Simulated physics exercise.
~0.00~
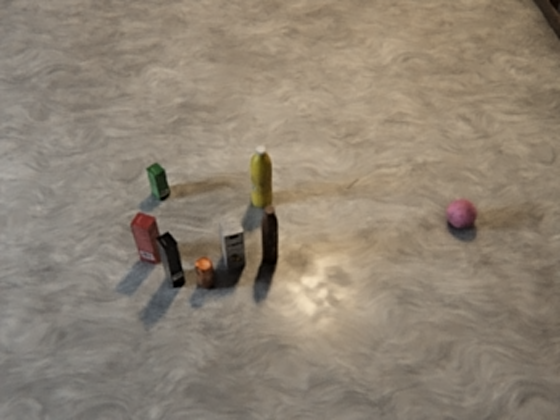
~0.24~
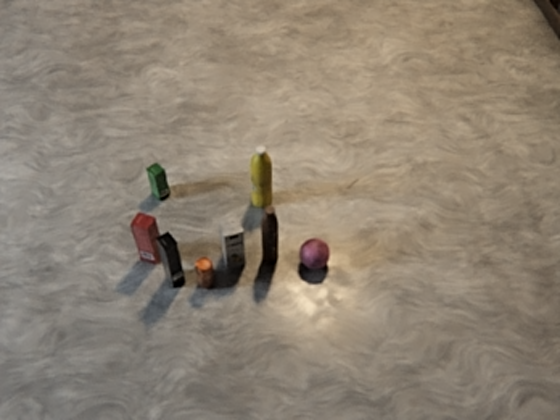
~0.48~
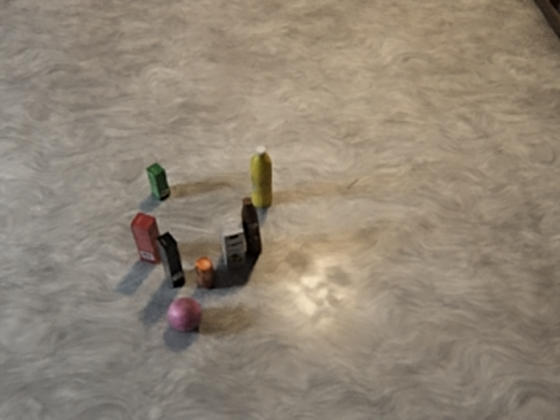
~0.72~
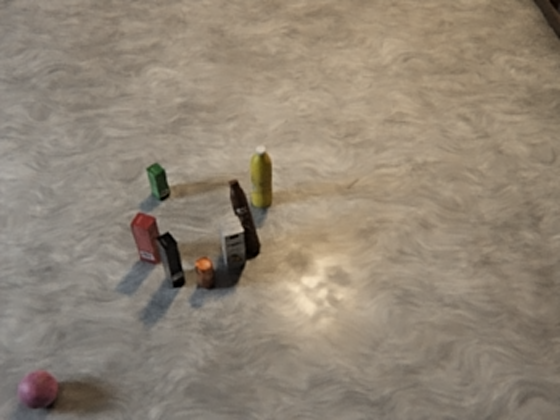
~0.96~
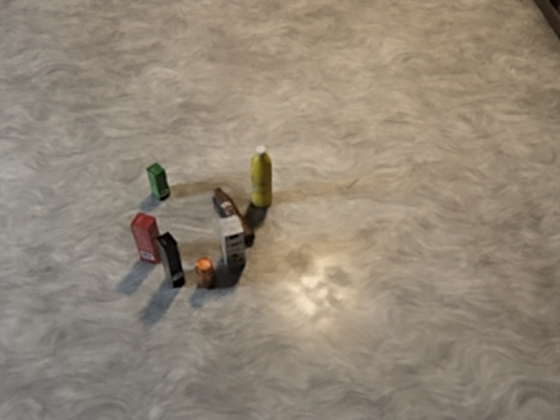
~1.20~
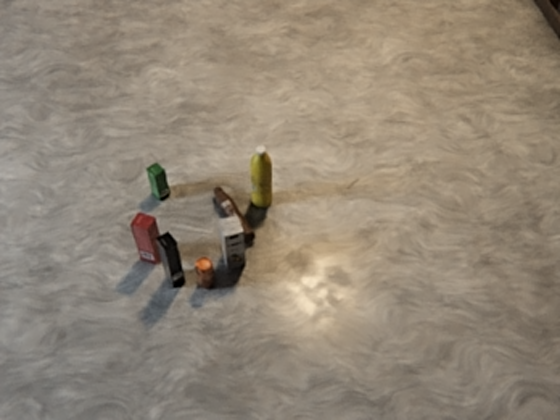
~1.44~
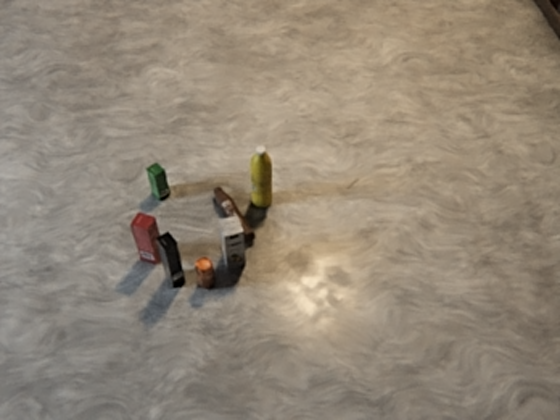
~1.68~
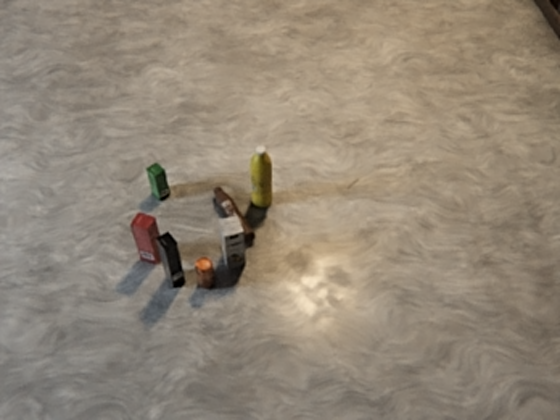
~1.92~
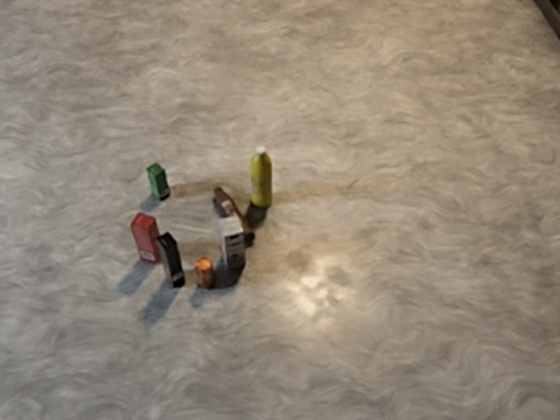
Yellow bottle standing among small cartons as a pink ball rolls in from the right, toppling the brown bottle and leaving view lower left.
